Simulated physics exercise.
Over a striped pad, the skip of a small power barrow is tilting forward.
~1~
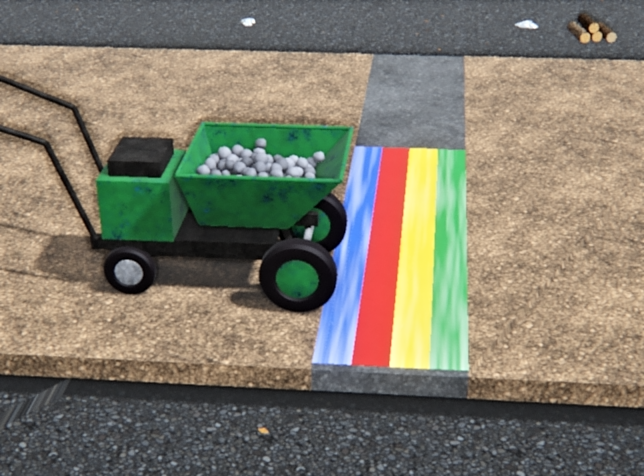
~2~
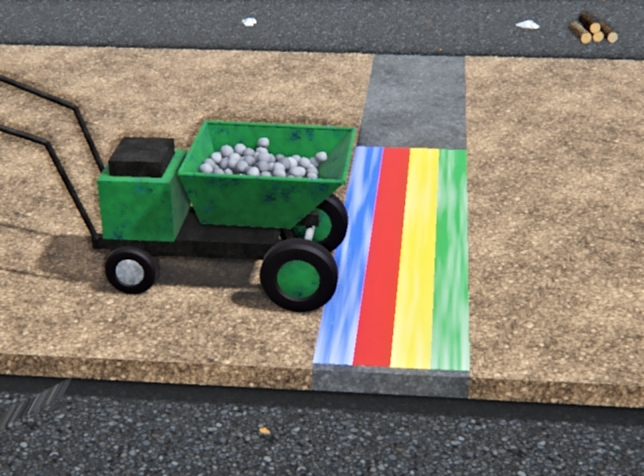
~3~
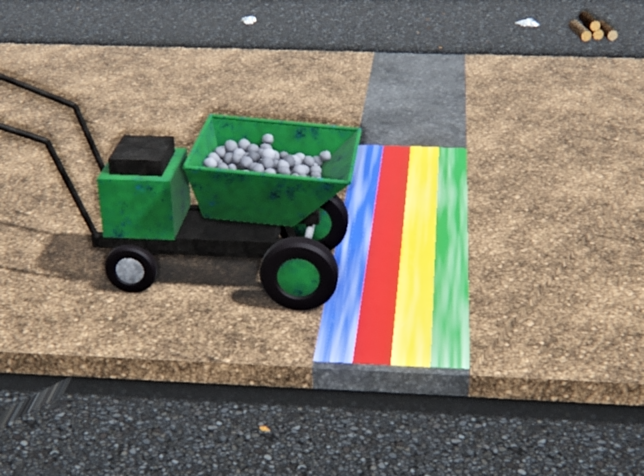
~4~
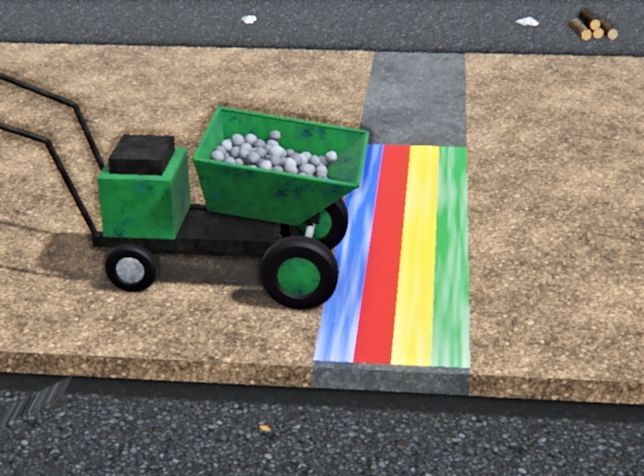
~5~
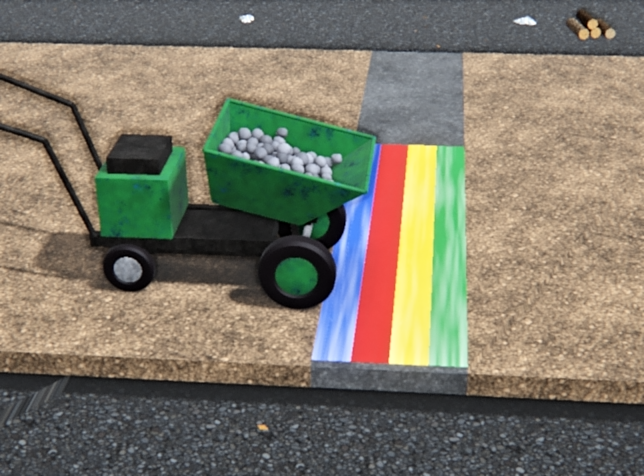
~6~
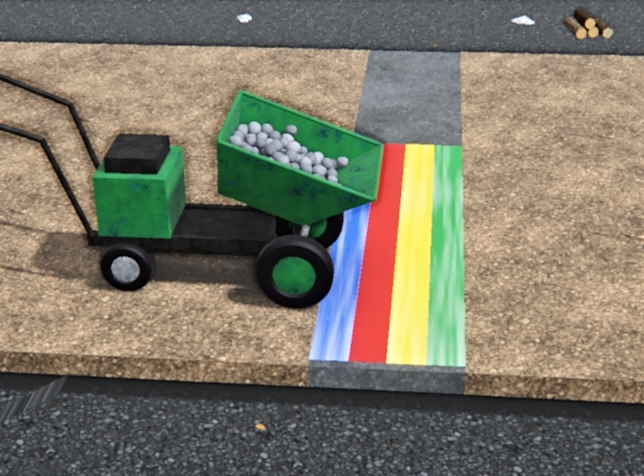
At the start, a green power barrow stands beside a pad striped blue, red, yellow and green, its skip level and loaded with round grey cobbles. The skip tilts forward, barely at first, then clearly, its back rising and its lip lowering over the blue stripe while the cobbles stay inside.
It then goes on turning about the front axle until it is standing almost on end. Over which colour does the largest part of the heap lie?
Over the green one.
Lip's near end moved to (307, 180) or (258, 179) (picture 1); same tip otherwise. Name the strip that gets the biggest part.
Result, place 1: The yellow strip; place 2: The strip in red.
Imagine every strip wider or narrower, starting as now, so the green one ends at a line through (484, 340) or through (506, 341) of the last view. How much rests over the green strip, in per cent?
I get 40 % for the first one and 30 % for the second.
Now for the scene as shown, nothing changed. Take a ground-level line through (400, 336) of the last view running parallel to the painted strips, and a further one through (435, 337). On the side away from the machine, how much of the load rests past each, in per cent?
I'd put it near 80 in a hundred, then near 60 in a hundred.
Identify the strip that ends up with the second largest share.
In second place: The yellow one.
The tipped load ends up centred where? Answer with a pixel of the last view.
Roughly pixel (455, 278).
Soon after the last picture, skip tipped steeply; all in the skip.
A little later, skip tipped right over; most in the skip; a small part over the yellow strip; a small part over the green strip; a stray few off the paint.
Later still, skip tipped right over; about a quarter in the skip; a small part over the yellow strip; about a third over the green strip; about a quarter off the paint.
At rest, skip tipped right over; about a quarter in the skip; none over the blue strip; none over the red strip; a small part over the yellow strip; about a third over the green strip; about a quarter off the paint.
